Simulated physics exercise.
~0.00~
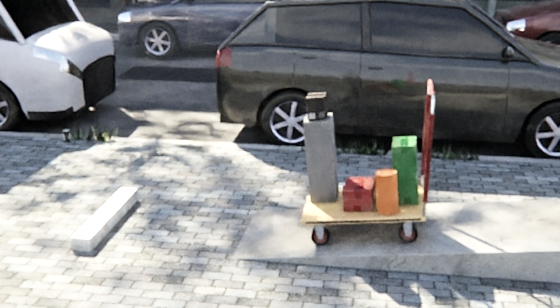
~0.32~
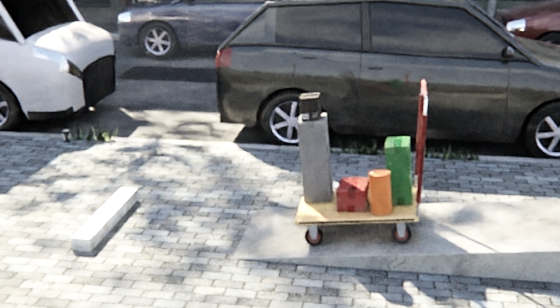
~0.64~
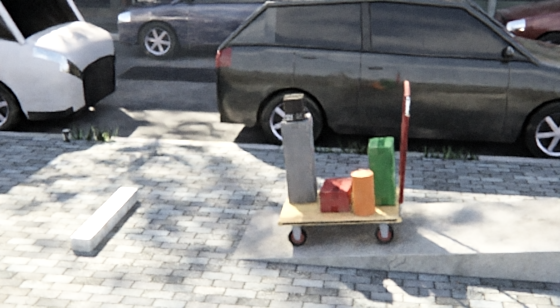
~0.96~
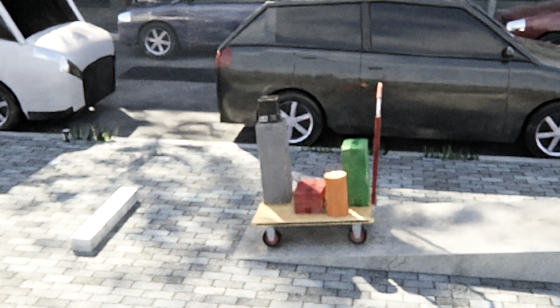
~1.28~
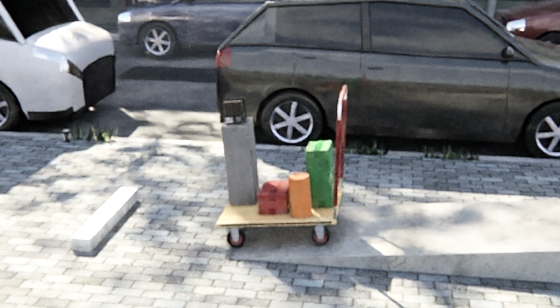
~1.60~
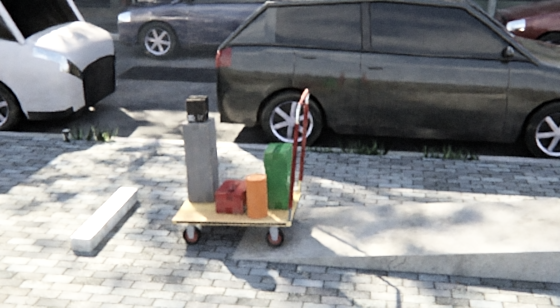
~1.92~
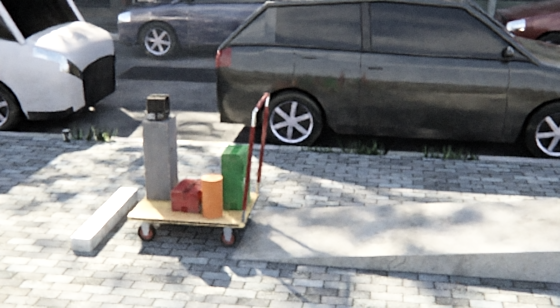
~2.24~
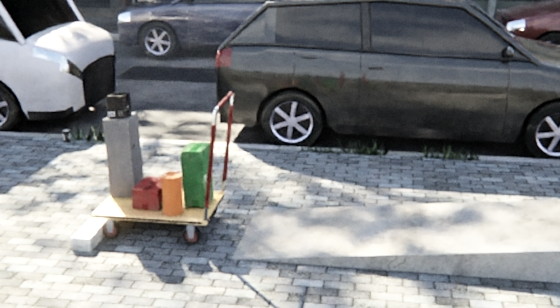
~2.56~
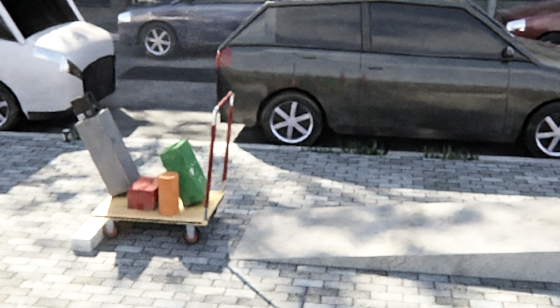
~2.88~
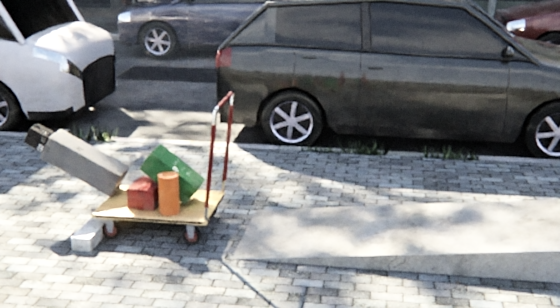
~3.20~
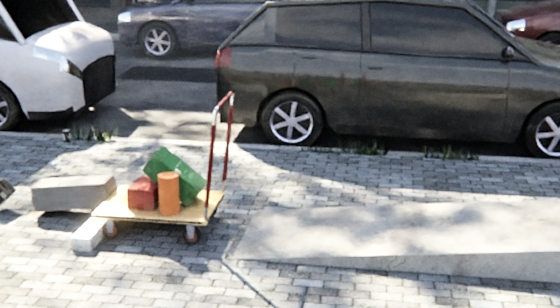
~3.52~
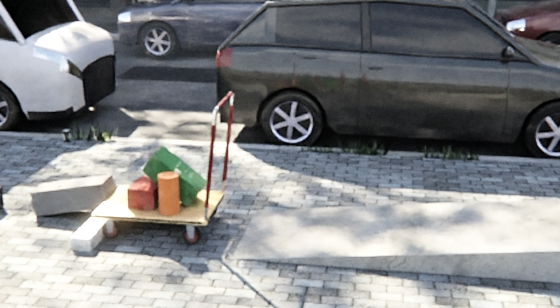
Loaded trolley rolling left down a ramp and stopping at a kerb, grey and black boxes toppling off, green box tipping over aboard.
